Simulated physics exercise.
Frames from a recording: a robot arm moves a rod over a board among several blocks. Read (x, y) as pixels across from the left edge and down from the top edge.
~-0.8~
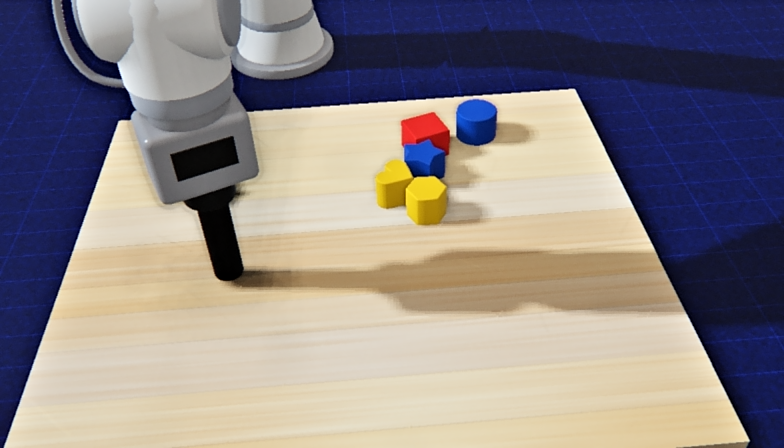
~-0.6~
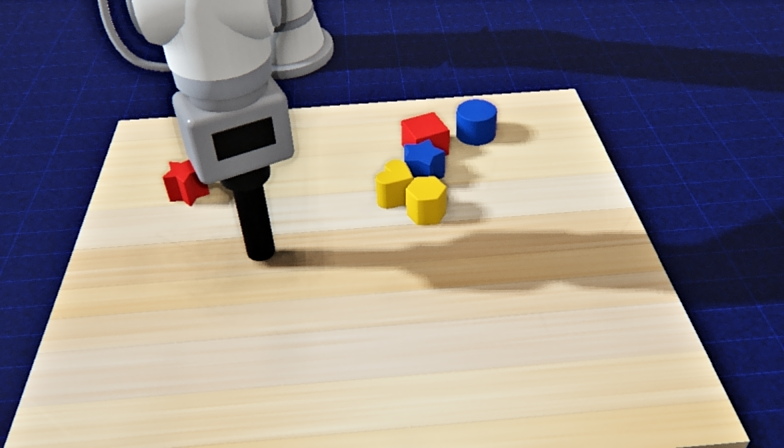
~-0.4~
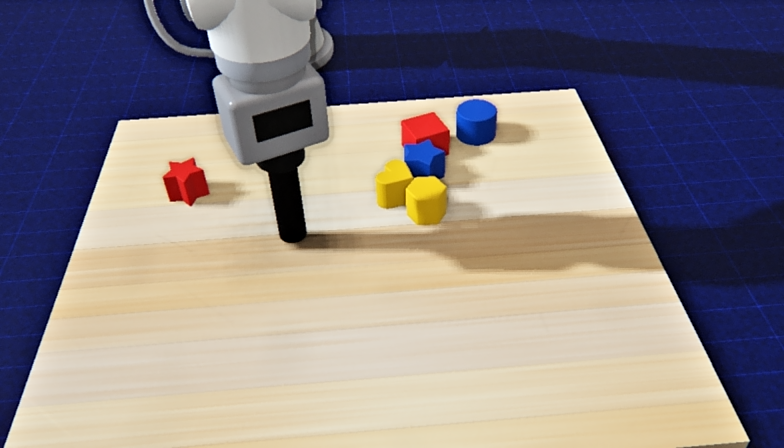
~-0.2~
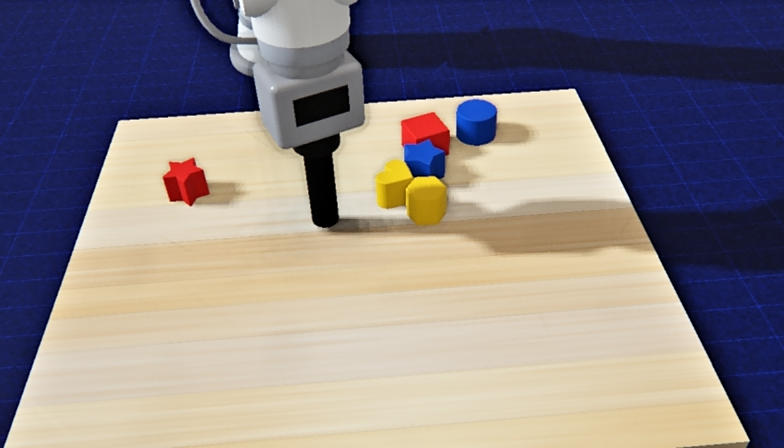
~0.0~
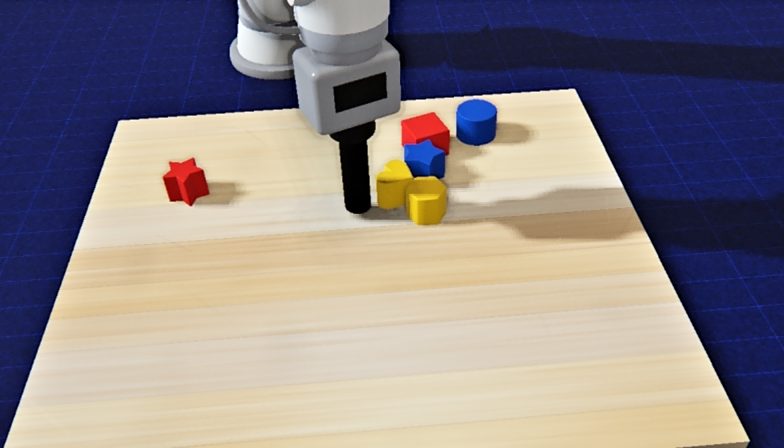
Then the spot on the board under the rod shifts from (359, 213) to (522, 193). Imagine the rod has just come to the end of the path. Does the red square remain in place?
Final answer: No.
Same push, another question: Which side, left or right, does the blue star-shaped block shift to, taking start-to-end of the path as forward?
The left.
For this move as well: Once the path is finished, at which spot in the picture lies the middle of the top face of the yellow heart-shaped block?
Top centre: (467, 155).
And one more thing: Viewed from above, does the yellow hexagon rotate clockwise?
Final answer: Yes.
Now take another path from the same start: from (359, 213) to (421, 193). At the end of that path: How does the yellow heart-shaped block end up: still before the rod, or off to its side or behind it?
Still in front.
On the path given first. One third of the way, rod (416, 198); yellow heart-shaped block (426, 160), turned 55° anticlockwise; blue star-shaped block (432, 141); red square (427, 119); yellow hexagon (444, 189).
Two thirds of the way, rod (470, 192); yellow heart-shaped block (464, 155), turned 105° anticlockwise; blue star-shaped block (445, 136), turned 35° anticlockwise; red square (425, 116); yellow hexagon (466, 195), turned 45° clockwise.
At the end, rod (523, 186); yellow heart-shaped block (467, 155), turned 120° anticlockwise; blue star-shaped block (445, 136), turned 35° anticlockwise; red square (426, 116); yellow hexagon (466, 195), turned 45° clockwise.
